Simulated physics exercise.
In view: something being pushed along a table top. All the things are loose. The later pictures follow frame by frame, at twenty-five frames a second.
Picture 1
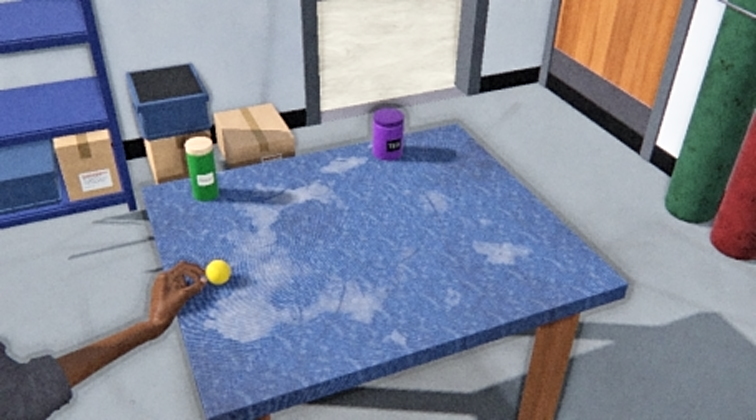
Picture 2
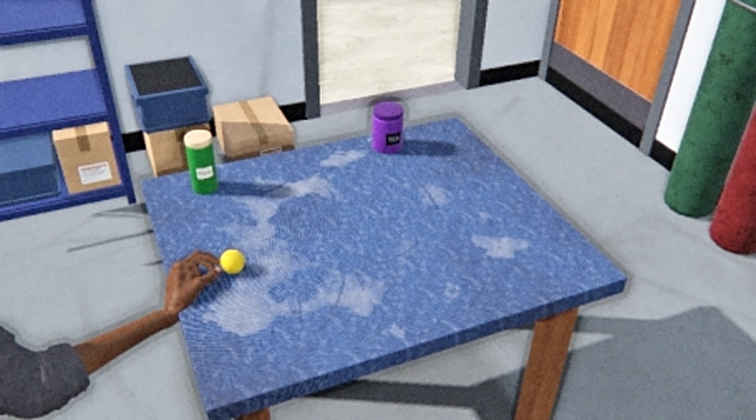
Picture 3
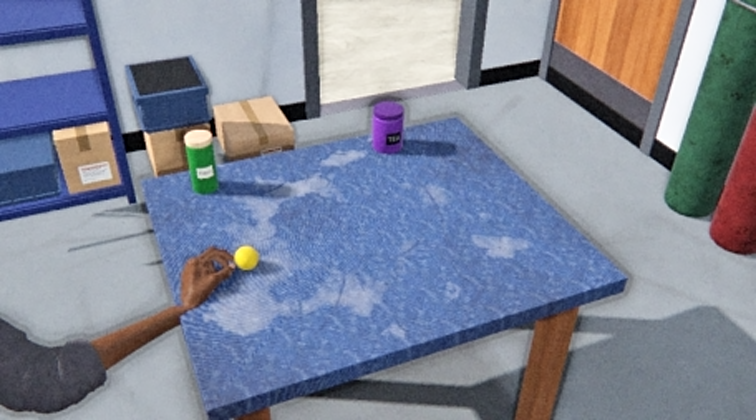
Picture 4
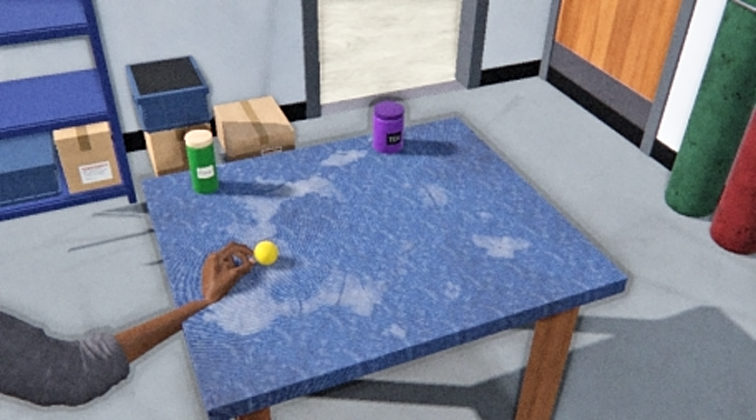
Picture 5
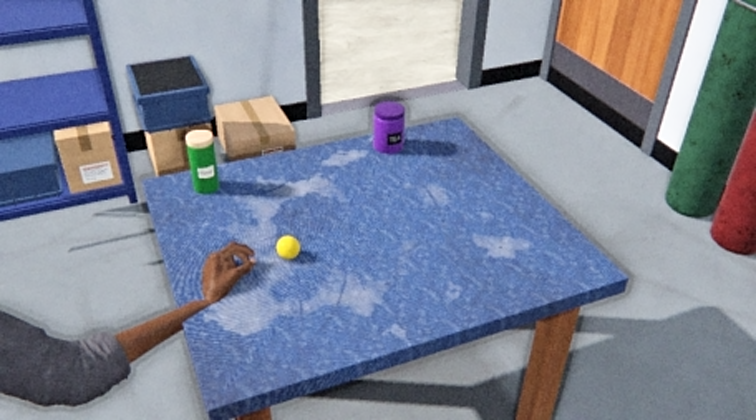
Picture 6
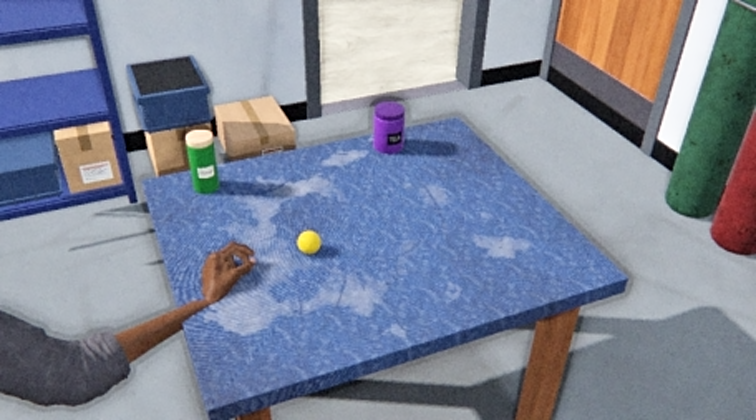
A hand pushes a yellow lemon rightward across a blue table, then the lemon rolls on.
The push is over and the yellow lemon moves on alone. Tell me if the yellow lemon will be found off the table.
The yellow lemon goes over the edge.
Then, 0.30 s later than the last frame, yellow lemon moved well along near (447, 208).
Then, 0.60 s later than the last frame, yellow lemon now off the table.
Then, 0.90 s later than the last frame, things are still on the move.
When it is over, off the table, yellow lemon.
